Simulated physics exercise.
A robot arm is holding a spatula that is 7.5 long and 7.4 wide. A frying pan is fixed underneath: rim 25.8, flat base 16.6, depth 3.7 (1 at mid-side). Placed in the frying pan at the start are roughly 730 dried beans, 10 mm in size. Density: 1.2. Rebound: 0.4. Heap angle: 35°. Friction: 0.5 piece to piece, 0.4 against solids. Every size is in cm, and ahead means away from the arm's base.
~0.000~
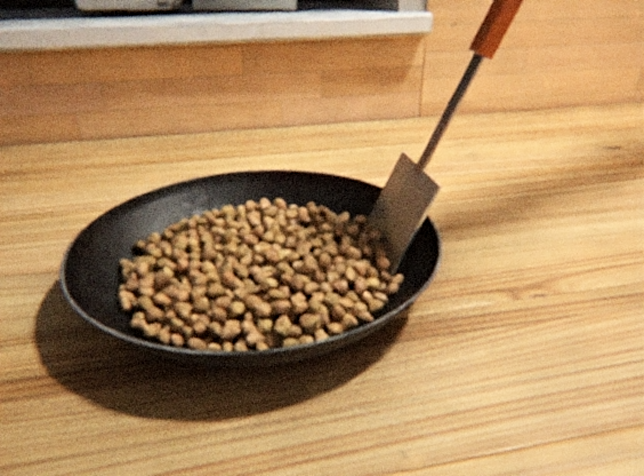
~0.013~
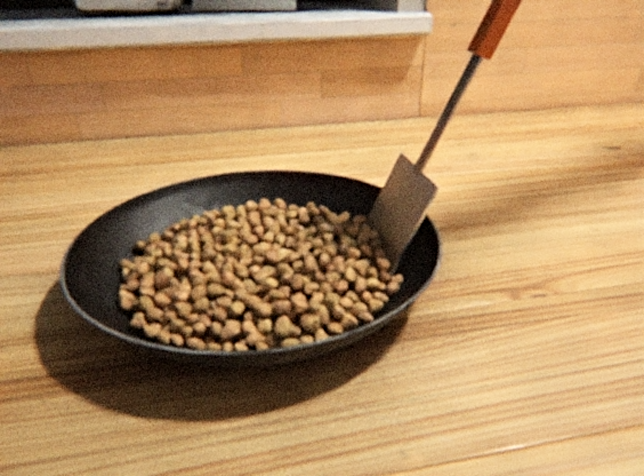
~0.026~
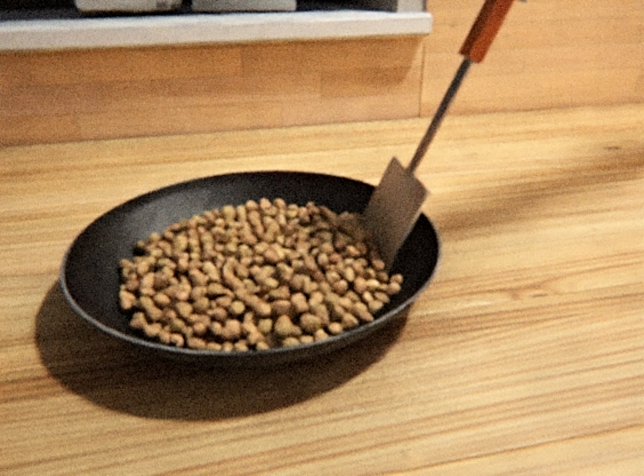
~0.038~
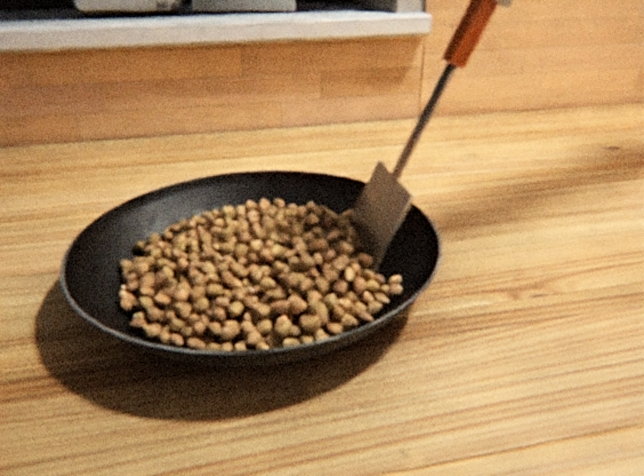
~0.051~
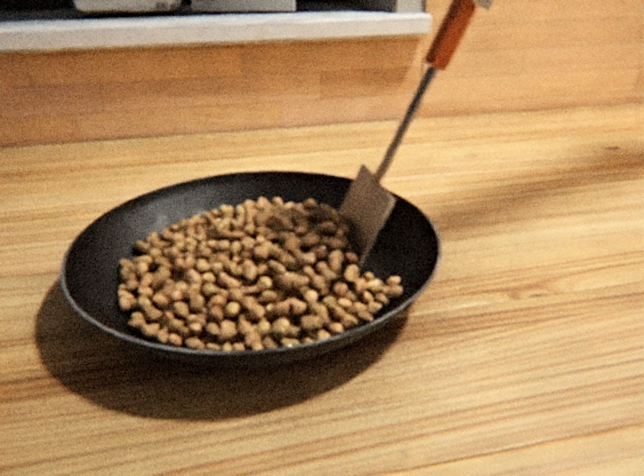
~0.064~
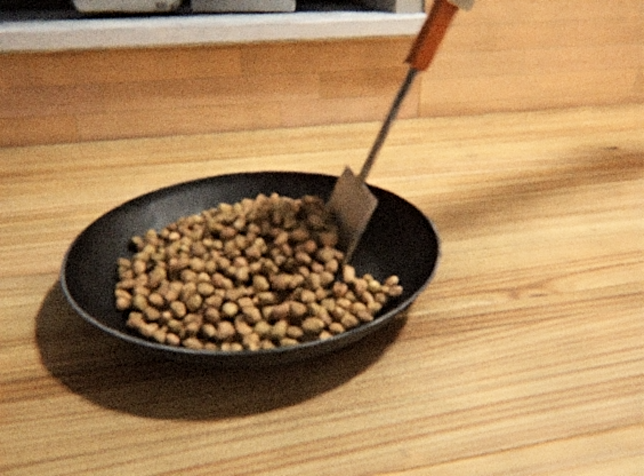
In the video, a spatula with an orange-brown handle stands tilted at the right side of a dark frying pan of dried beans on a wooden surface, then moves slowly left, pushing nearby beans into a slightly higher heap.
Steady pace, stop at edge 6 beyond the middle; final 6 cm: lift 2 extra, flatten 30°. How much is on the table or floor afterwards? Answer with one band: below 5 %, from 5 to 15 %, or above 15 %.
From 5 to 15 %.
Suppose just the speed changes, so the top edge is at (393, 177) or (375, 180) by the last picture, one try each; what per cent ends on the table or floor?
Close to 0 per cent in the first try and close to 5 per cent in the second.
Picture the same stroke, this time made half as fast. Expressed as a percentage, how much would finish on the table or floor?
Estimated share: Some 0 %.
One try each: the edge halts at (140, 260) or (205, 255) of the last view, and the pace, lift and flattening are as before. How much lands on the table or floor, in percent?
I'd say roughly 20 per cent, then roughly 5 per cent.
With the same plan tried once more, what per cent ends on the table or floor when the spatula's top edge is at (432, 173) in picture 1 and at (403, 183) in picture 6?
Close to 0 in a hundred.
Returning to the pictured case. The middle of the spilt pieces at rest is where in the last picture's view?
(6, 295) or thereabouts.
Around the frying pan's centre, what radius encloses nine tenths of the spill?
Roughly 25 cm.
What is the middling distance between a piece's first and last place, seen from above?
Near 4 cm, measured level.
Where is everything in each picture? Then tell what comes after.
The first picture shows spatula top edge at (421, 167), sloping 65°; upper third of the load around (263, 249), from x 125 to 395, top at y 205; 733 in the frying pan.
The second picture shows spatula top edge at (419, 168), sloping 65°; upper third of the load around (263, 249), from x 125 to 395, top at y 205.
The third picture shows spatula top edge at (411, 172), sloping 65°; upper third of the load around (267, 249), from x 125 to 395, top at y 205.
The fourth picture shows spatula top edge at (395, 176), sloping 65°; upper third of the load around (269, 250), from x 125 to 395, top at y 205.
The fifth picture shows spatula top edge at (378, 179), sloping 65°; upper third of the load around (266, 246), from x 125 to 395, top at y 205.
The sixth picture shows spatula top edge at (360, 181), sloping 65°; upper third of the load around (261, 244), from x 120 to 395, top at y 200; 733 in the frying pan.
By 0.10 s, sloping 65°, highest piece 6 above the table; 733 in the frying pan.
By 0.13 s, sloping 54°, highest piece 6 above the table; 733 in the frying pan.
By 0.35 s, sloping 35°, highest piece 5 above the table; 665 in the frying pan, 66 on the table or floor, 2 on the blade or in flight.
By 1.40 s, sloping 35°, highest piece 5 above the table; 662 in the frying pan, 71 on the table or floor.
Final count, 662 in the frying pan, 71 on the table or floor. That is 10 % on the table or floor.
